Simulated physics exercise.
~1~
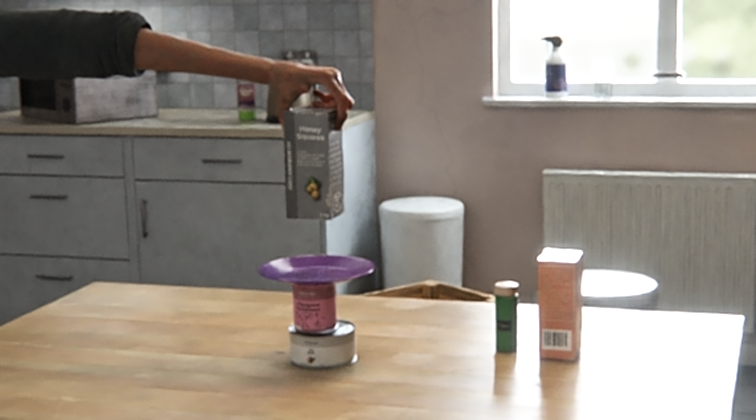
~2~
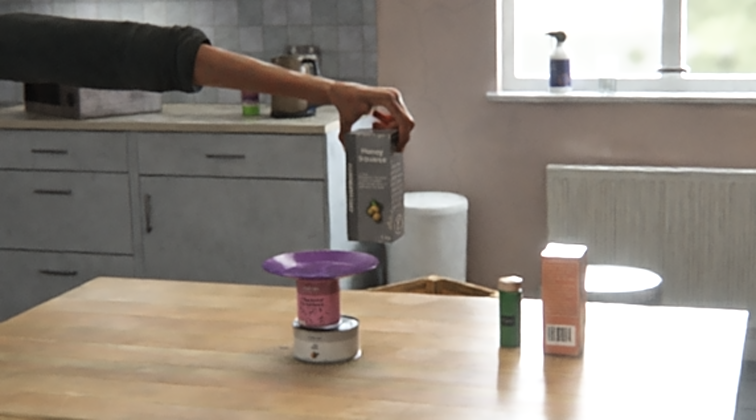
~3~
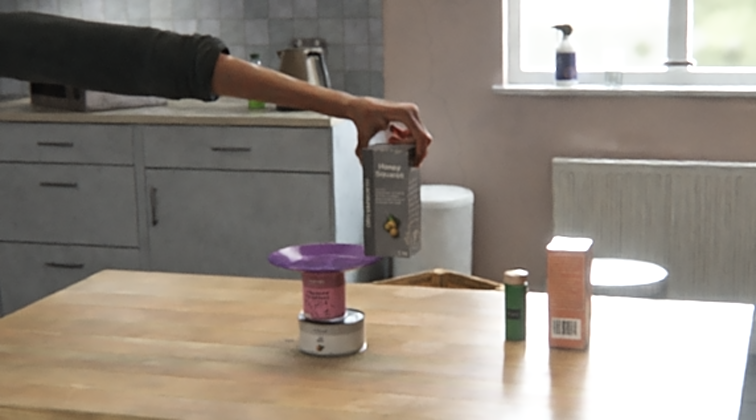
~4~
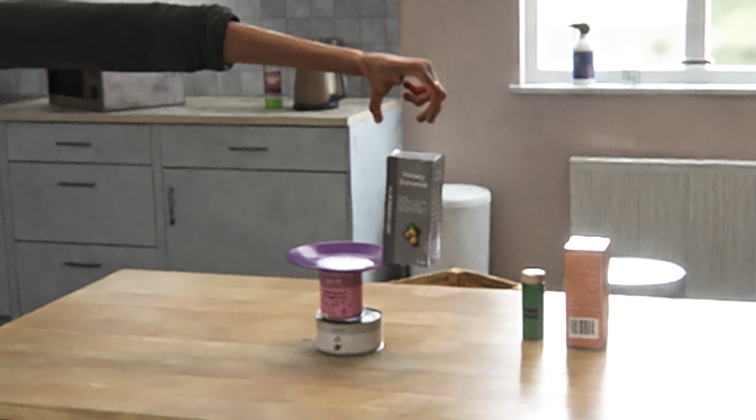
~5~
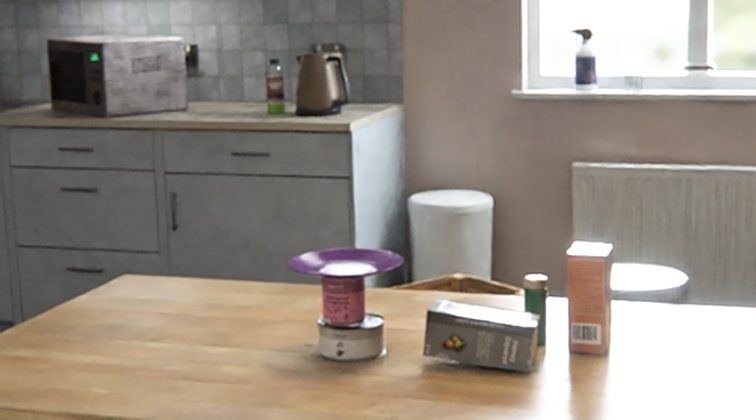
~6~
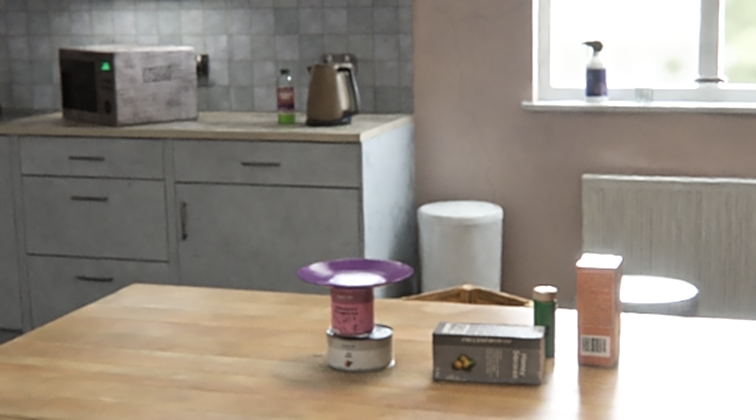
A hand held a grey carton over a small stack of a purple plate, pink tin and white tub, moved it right and let go beside the plate; the carton dropped and ended up lying on its side on the table, the stack still standing.
